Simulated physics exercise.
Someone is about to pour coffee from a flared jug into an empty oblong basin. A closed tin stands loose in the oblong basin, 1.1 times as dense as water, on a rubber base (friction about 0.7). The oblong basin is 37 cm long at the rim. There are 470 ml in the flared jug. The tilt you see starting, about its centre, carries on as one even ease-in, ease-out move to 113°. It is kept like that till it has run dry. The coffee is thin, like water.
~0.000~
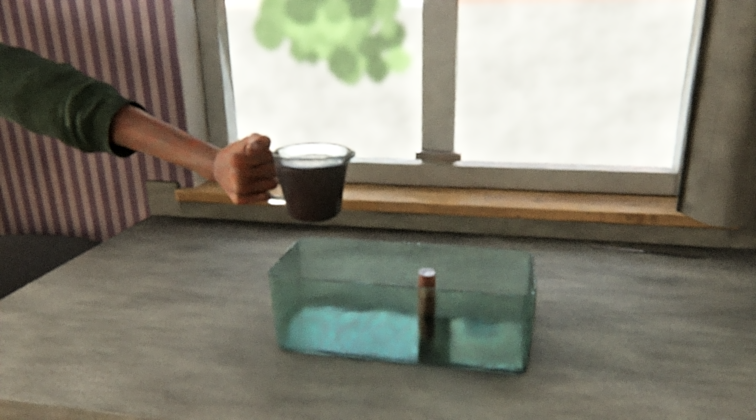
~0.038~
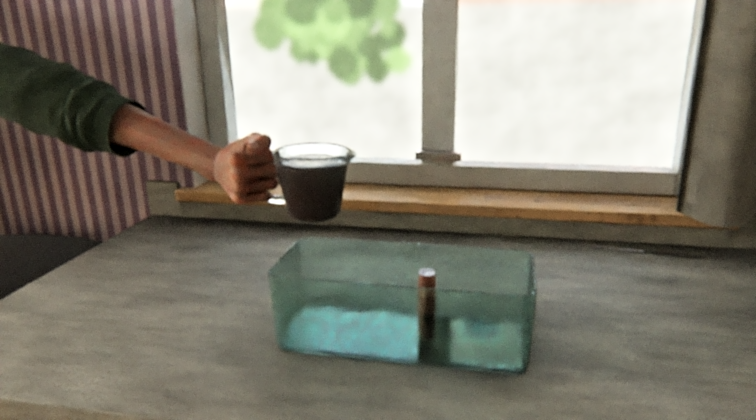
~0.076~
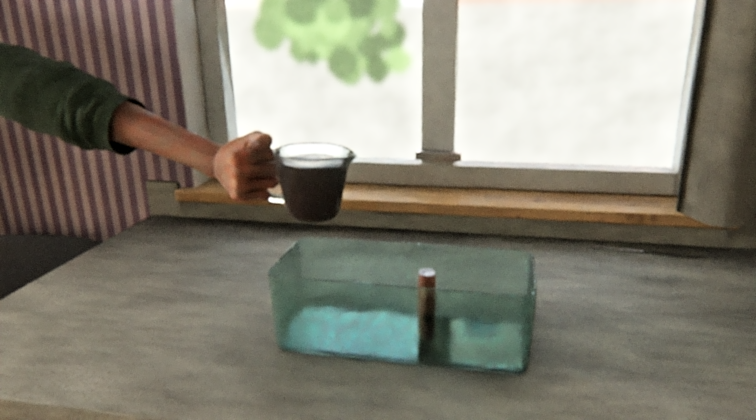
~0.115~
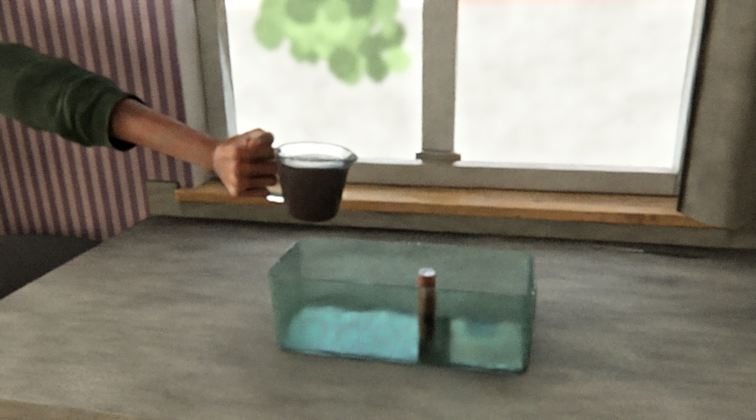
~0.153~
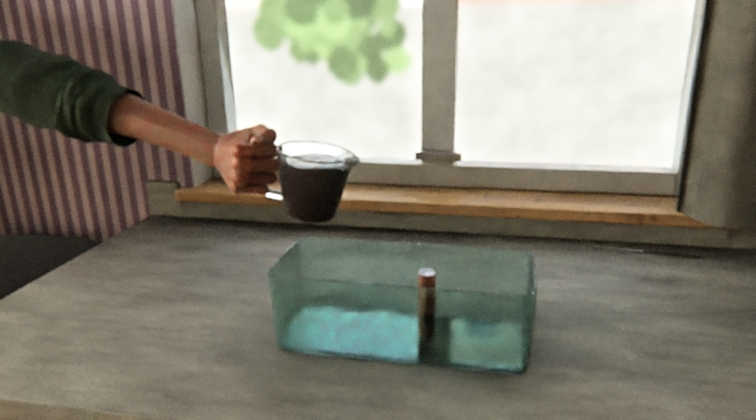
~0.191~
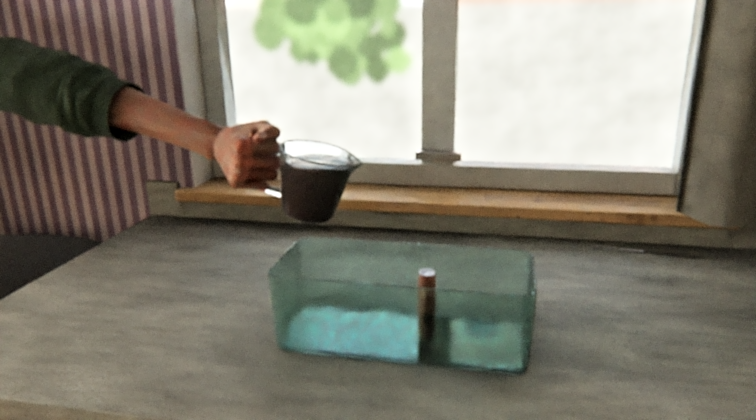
A hand in a dark green sleeve reaches in from the left, holding a clear flared jug of dark coffee above a grey tabletop, seen from slightly above. Below it sits a translucent blue-green oblong basin with a small reddish-brown tin standing inside, before a pale window and striped wallpaper. The jug, level at first, tilts slightly to the right as the hand turns, while everything else stays still.
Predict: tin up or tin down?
It stays up.
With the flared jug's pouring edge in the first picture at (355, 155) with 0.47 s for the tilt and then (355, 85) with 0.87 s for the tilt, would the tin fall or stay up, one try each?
First it keeps standing; then it falls.
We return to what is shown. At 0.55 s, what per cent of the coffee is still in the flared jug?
Some 58 per cent.
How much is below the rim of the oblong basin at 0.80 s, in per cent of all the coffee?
Some 88 per cent.
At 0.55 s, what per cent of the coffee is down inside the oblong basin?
About 16 per cent.
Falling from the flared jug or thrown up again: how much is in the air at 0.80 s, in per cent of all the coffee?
Some 7 per cent.
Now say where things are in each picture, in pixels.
The first frame shows tilt 0°; pouring edge (356, 154); surface from (281, 159) to (347, 161); the oblong basin's rim runs from (284, 256) to (534, 273); the tin's top is at (427, 275).
The second frame shows tilt 1°; pouring edge (356, 154); surface from (281, 159) to (347, 162).
The third frame shows tilt 2°; pouring edge (357, 155); surface from (281, 159) to (347, 162).
The fourth frame shows tilt 5°; pouring edge (358, 158); surface from (282, 157) to (348, 163).
The fifth frame shows tilt 8°; pouring edge (360, 161); surface from (285, 158) to (351, 163).
The sixth frame shows tilt 13°; pouring edge (362, 165); surface from (286, 159) to (354, 164).
Then, 0.55 s in, the tilt is 78° and 59 per cent is still to pour; the tin stands where it began.
Then, 0.80 s in, the tilt is 111° and 5 per cent is still to pour; the tin stands where it began.
Then, 1.08 s in, the tilt is 113° and 0 per cent is still to pour; the tin stands where it began.
Then, 1.37 s in, the tilt is 113° and 0 per cent is still to pour; the tin stands where it began.
Finally, the tin stands where it began.
